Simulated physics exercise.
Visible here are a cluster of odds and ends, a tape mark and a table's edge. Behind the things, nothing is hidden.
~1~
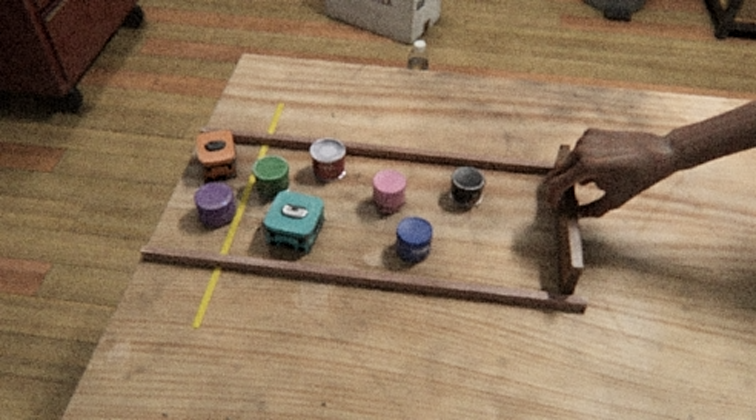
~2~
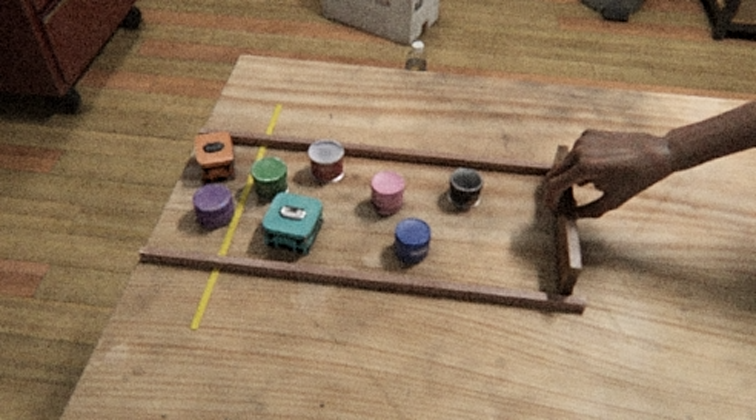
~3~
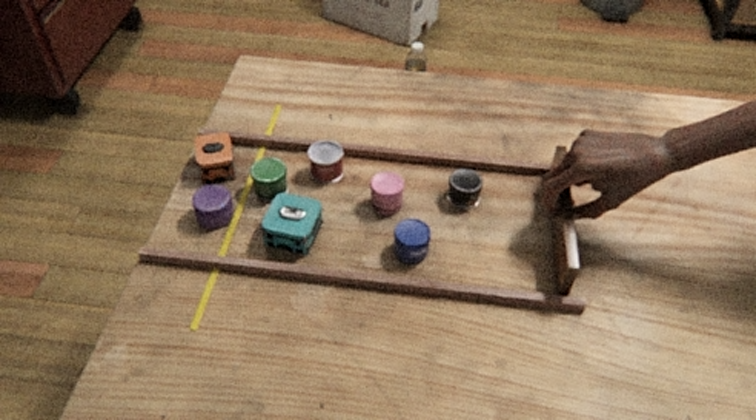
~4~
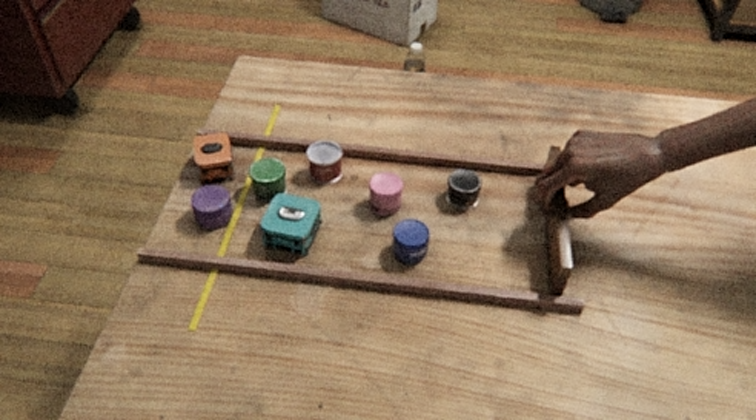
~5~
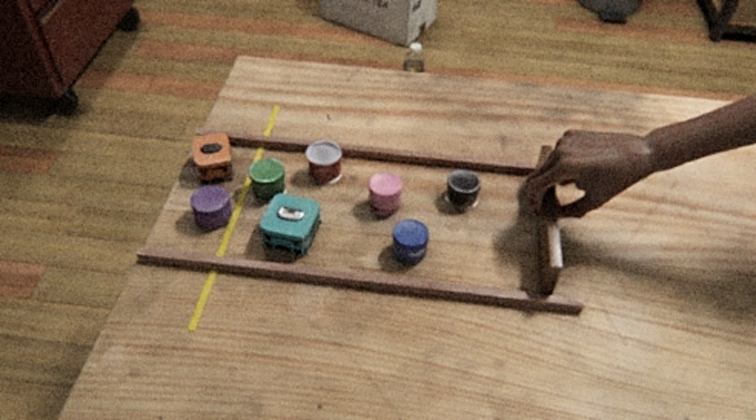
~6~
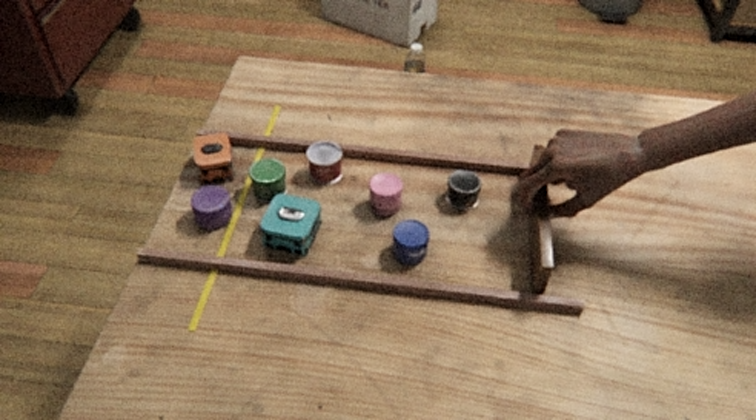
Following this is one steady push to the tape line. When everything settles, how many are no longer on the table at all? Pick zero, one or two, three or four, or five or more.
One or two are off the table.
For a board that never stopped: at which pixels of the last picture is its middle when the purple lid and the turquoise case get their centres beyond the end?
Middle approx. at (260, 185), then approx. at (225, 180).
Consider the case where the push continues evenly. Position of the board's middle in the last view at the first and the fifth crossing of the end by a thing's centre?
At the first moment about (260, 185), at the next about (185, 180).
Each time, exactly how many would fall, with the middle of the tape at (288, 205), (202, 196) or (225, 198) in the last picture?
Those tries give 0, 4 and 1.
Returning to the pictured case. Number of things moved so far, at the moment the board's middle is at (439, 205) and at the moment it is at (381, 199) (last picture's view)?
1 and 3.
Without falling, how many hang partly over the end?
The answer comes to 2.
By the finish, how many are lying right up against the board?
Tally at the end: 3.
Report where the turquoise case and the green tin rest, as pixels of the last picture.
The turquoise case settles near (177, 207); as for the green tin, near (199, 177).
Soon after, none off yet; orange case at rest near (214, 158); purple lid at rest near (212, 207); green tin at rest near (268, 180).
After that, none off yet; orange case at rest near (212, 157); purple lid displaced about its own width near (185, 200); green tin displaced about its own width near (242, 178).
In the end, the number that fall off is one or two; gone, purple lid.
